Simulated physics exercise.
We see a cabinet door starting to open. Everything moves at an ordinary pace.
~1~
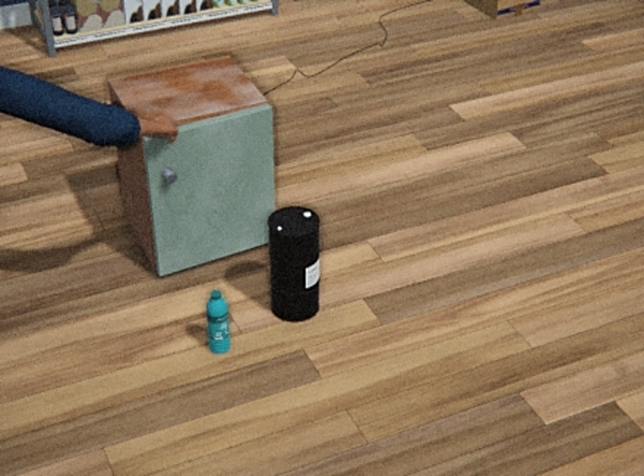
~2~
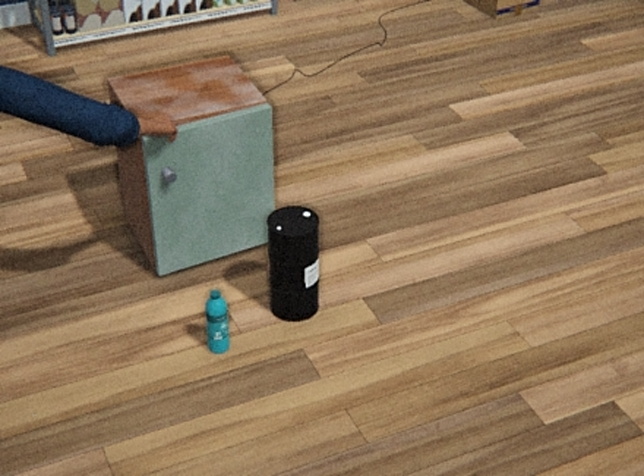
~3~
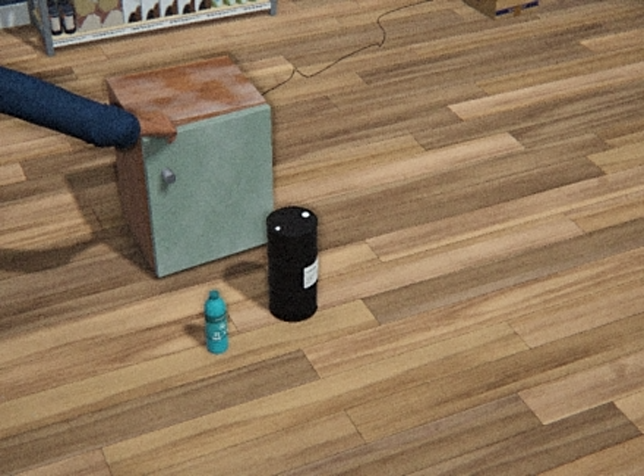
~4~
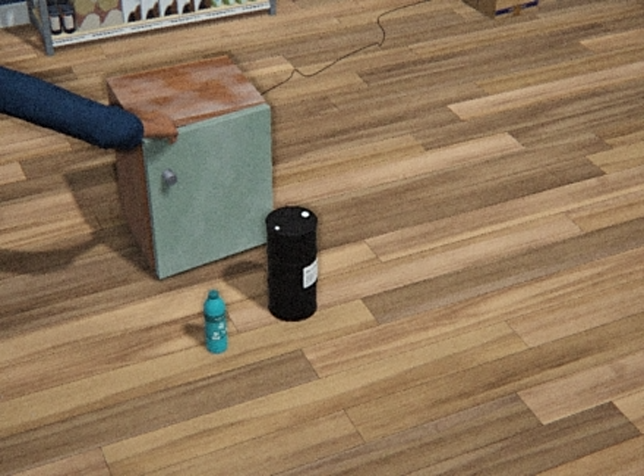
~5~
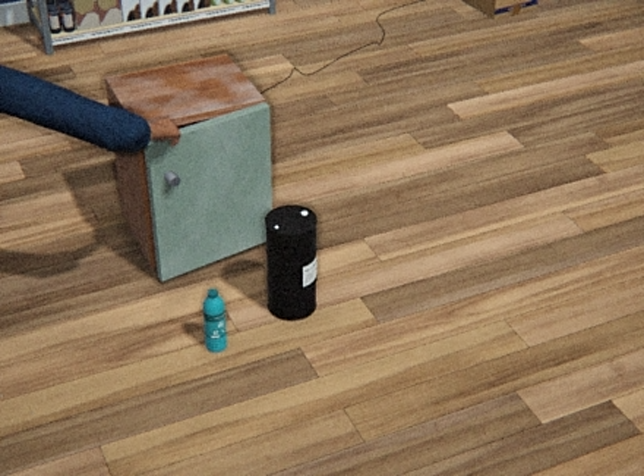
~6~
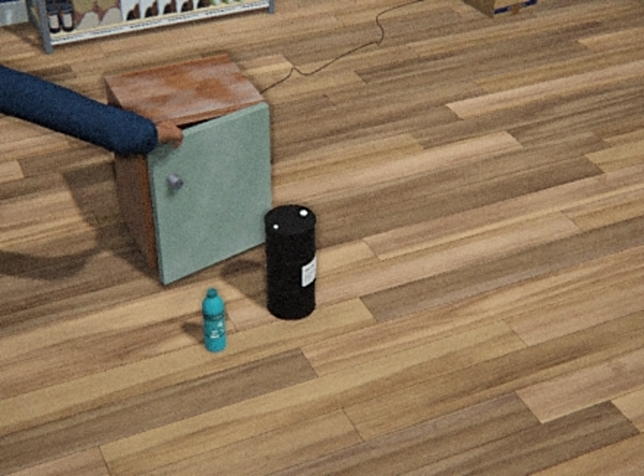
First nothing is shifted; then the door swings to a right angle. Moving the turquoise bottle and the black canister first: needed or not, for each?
Turquoise bottle: Not needed; black canister: Needed.
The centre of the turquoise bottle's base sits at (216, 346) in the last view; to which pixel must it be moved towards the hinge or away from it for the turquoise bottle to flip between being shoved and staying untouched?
The turning point is around (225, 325).
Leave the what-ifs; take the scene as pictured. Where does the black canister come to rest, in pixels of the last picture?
End position, centre: Approx. (339, 258).
Then, 1.78 s later than the last frame, door 68° open; turquoise bottle at rest near (214, 319); black canister shifted a little near (297, 263).
Then, 2.10 s later than the last frame, door 78° open; turquoise bottle at rest near (214, 319); black canister shifted a little near (316, 262).
Then, 2.36 s later than the last frame, door 86° open; turquoise bottle at rest near (214, 319); black canister shifted about its own width near (331, 260).
When it is over, the turquoise bottle stays untouched, near (214, 319); the black canister gets shoved, near (339, 258).
